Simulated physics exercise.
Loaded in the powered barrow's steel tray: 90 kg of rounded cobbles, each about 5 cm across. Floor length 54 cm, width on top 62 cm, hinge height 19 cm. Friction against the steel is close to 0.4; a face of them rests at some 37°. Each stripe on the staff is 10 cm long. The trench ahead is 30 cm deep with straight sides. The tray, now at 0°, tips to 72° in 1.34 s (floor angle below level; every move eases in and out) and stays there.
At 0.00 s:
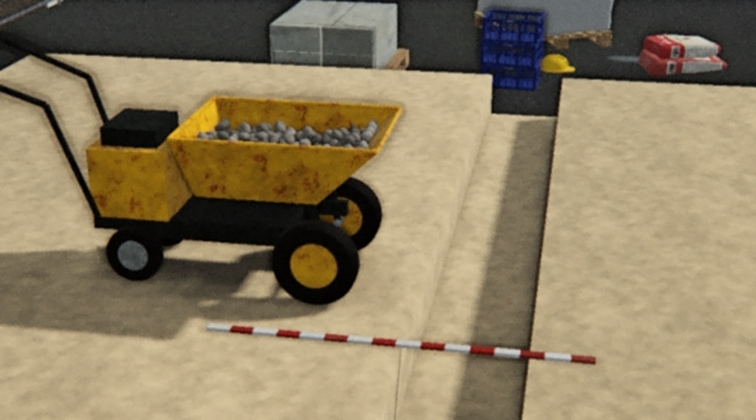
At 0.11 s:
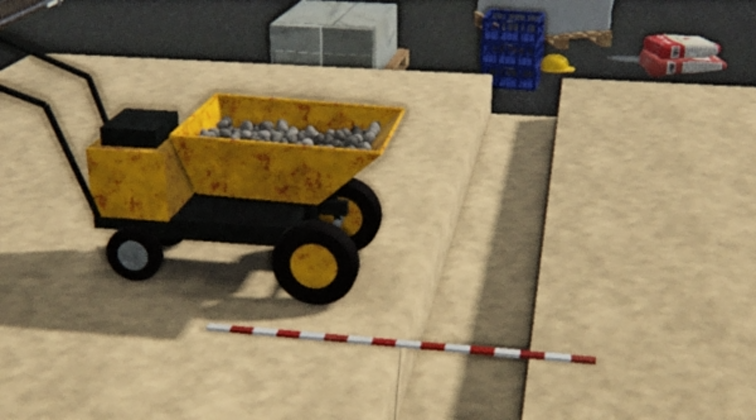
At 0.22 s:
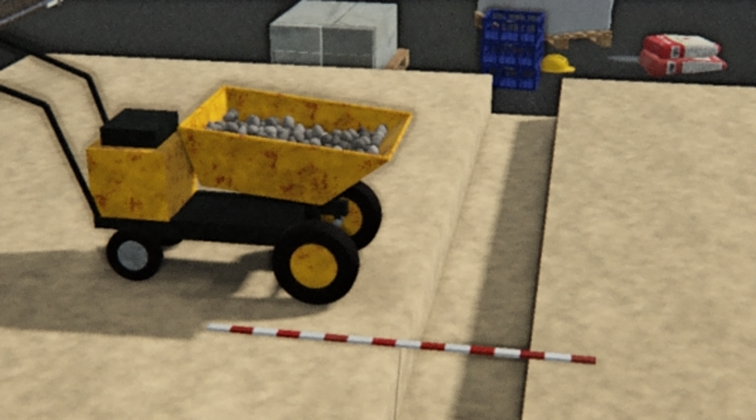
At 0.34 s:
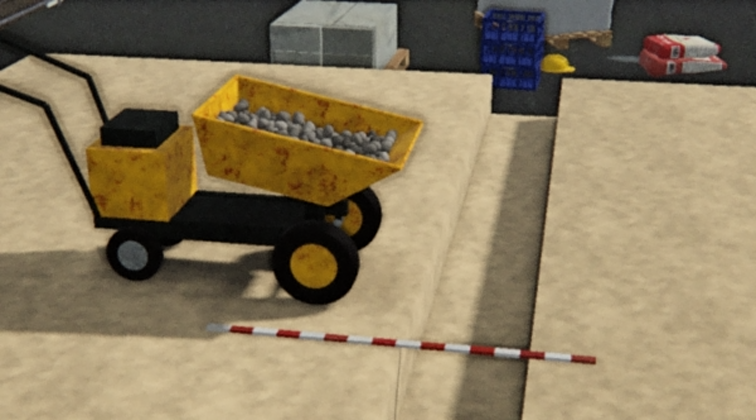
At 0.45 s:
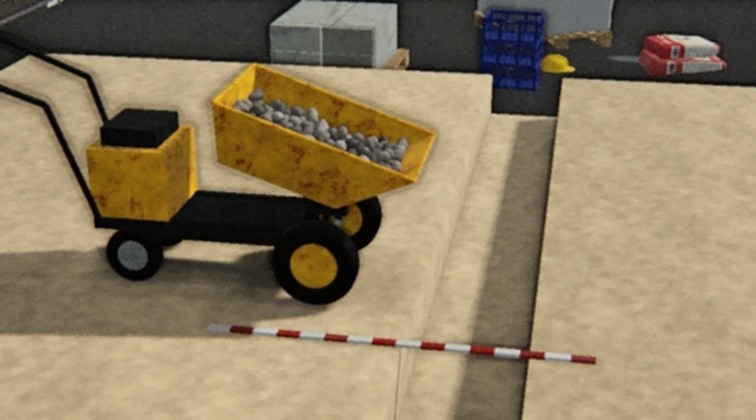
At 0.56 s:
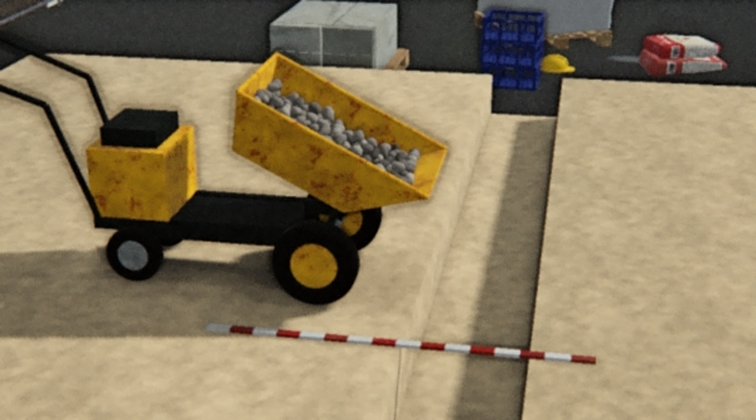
A rusty yellow tray of grey stones tilts on a small powered barrow, seen from slightly above and to the side on pale, sandy ground beside a narrow trench. A red-and-white staff lies in front, with grey blocks, blue crates, a yellow helmet and red-and-white bags behind. The tray's rear rises smoothly, its lip angling down rightward, while the wheels and camera stay still.
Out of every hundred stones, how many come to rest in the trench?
Roughly 100 per cent ends in the trench.
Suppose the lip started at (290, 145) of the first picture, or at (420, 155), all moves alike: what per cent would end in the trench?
About 55 and 60 per cent.
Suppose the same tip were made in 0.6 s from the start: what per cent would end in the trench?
Then about 90 per cent.
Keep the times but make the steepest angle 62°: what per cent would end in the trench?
In that case some 100 per cent.
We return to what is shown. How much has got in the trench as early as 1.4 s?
About 65 per cent by then.
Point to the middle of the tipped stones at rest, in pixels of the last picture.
Around (497, 336).
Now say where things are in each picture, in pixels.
In the first frame, lip at (377, 152), floor tilted 0°, highest stones at (346, 132).
In the second frame, lip at (380, 154), floor tilted 1°, highest stones at (314, 133); the stones move at 0.2 m/s on average.
In the third frame, the tray is at 5°, its lip at (389, 160); the top of the load is at (247, 124); the stones move at 0.4 m/s on average.
In the fourth frame, lip at (401, 169), floor tilted 11°, highest stones at (249, 116); the stones move at 0.5 m/s on average.
In the fifth frame, lip at (415, 182), floor tilted 19°, highest stones at (256, 106); the stones move at 0.6 m/s on average.
In the sixth frame, lip at (428, 198), floor tilted 27°, highest stones at (272, 97); the stones move at 0.7 m/s on average.
After 1.0 s the floor is at 61°; 100 % in the tray; the foremost stones are at (463, 248).
After 1.4 s the floor is at 72°; 37 % in the tray, 63 % in the trench; the foremost stones are at (534, 318).
After 1.8 s the floor is at 72°; 5 % in the tray, 94 % in the trench; the foremost stones are at (552, 325).
After 3.7 s the floor is at 72°; 0 % in the tray, 100 % in the trench; the foremost stones are at (565, 320).
